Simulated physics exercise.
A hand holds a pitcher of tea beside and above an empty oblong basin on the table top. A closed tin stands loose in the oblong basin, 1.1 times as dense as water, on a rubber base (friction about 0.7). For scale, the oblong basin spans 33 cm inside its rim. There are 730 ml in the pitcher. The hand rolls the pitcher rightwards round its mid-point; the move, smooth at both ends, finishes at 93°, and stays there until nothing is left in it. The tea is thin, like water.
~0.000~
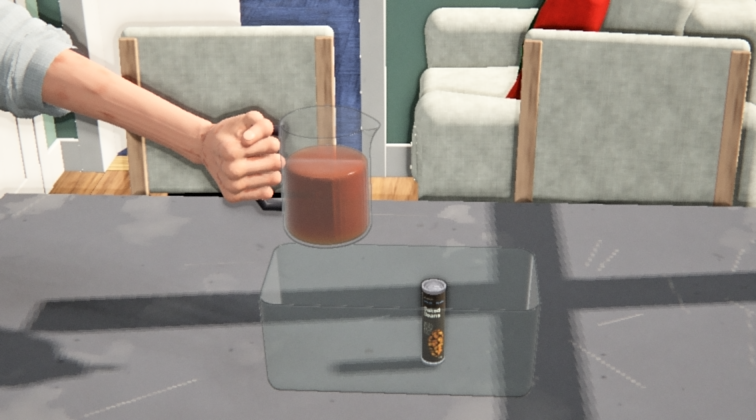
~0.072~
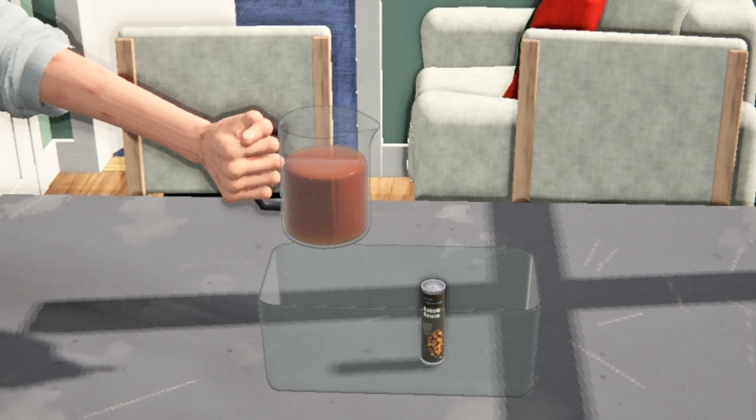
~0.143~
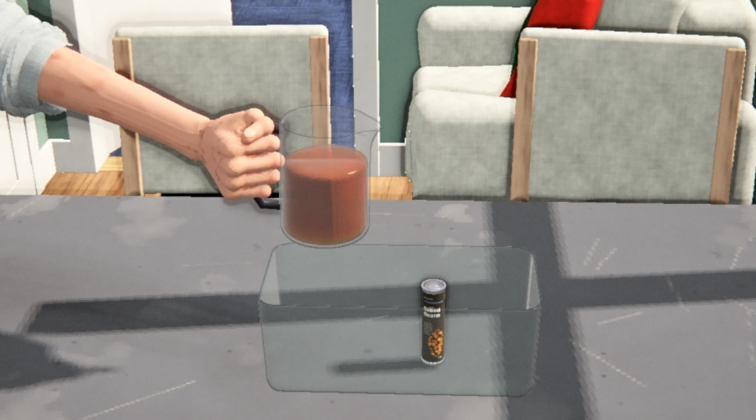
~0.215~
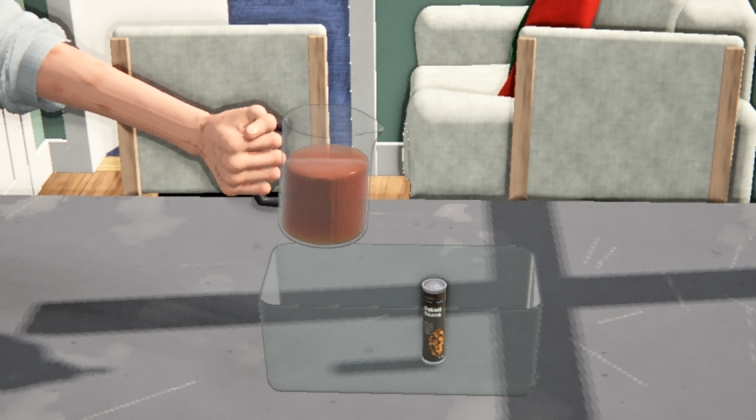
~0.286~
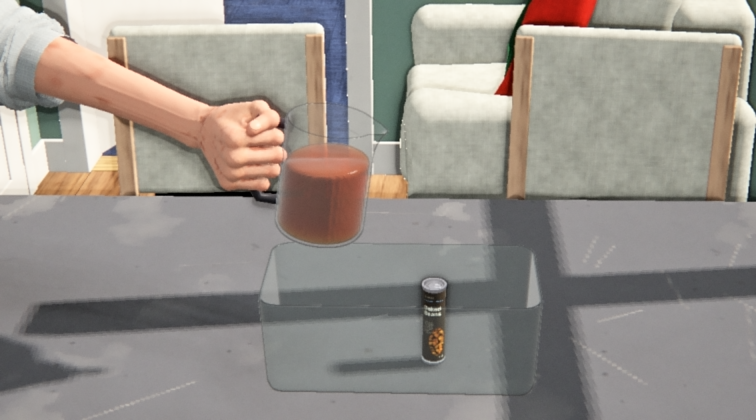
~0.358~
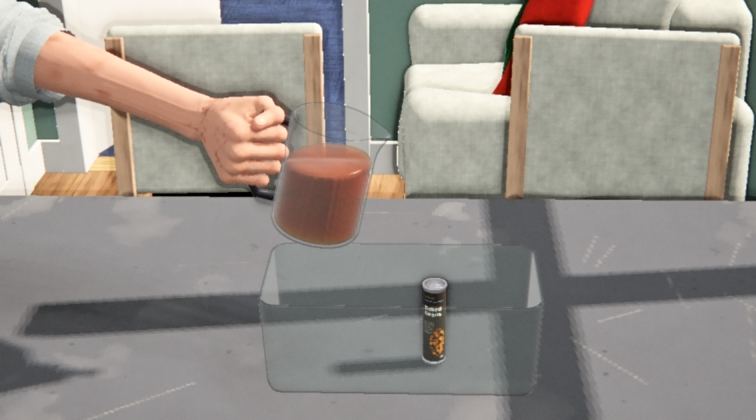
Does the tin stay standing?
The tin keeps standing.
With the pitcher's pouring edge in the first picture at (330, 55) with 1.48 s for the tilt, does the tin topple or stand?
Then it falls.
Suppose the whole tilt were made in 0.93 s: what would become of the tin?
The tin stays up.
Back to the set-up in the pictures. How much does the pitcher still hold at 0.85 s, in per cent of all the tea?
About 98 per cent.
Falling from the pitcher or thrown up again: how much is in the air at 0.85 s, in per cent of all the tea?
Near 2 in a hundred.
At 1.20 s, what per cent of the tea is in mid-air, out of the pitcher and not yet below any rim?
About 16 per cent.
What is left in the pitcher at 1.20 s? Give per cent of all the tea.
About 62 per cent.
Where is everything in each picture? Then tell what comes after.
In the first frame, it leans 0°; its right rim is at (380, 124); the tea meets the walls at (284, 158) and (368, 160); the oblong basin's rim runs from (268, 274) to (537, 280); the tin's top is at (434, 289).
In the second frame, it leans 1°; its right rim is at (380, 124); the tea meets the walls at (284, 158) and (367, 160).
In the third frame, it leans 2°; its right rim is at (382, 125); the tea meets the walls at (283, 158) and (368, 160).
In the fourth frame, it leans 5°; its right rim is at (385, 127); the tea meets the walls at (285, 158) and (370, 159).
In the fifth frame, it leans 8°; its right rim is at (388, 130); the tea meets the walls at (284, 158) and (370, 158).
In the sixth frame, it leans 13°; its right rim is at (392, 135); the tea meets the walls at (285, 158) and (372, 158).
By 0.85 s the tilt is 57° and 98 per cent is still to pour; the tin stands where it began.
By 1.20 s the tilt is 85° and 63 per cent is still to pour; the tin stands where it began.
By 1.57 s the tilt is 93° and 20 per cent is still to pour; the tin stands where it began.
By 1.98 s the tilt is 93° and 6 per cent is still to pour; the tin stands where it began.
At rest the tin stands where it began.
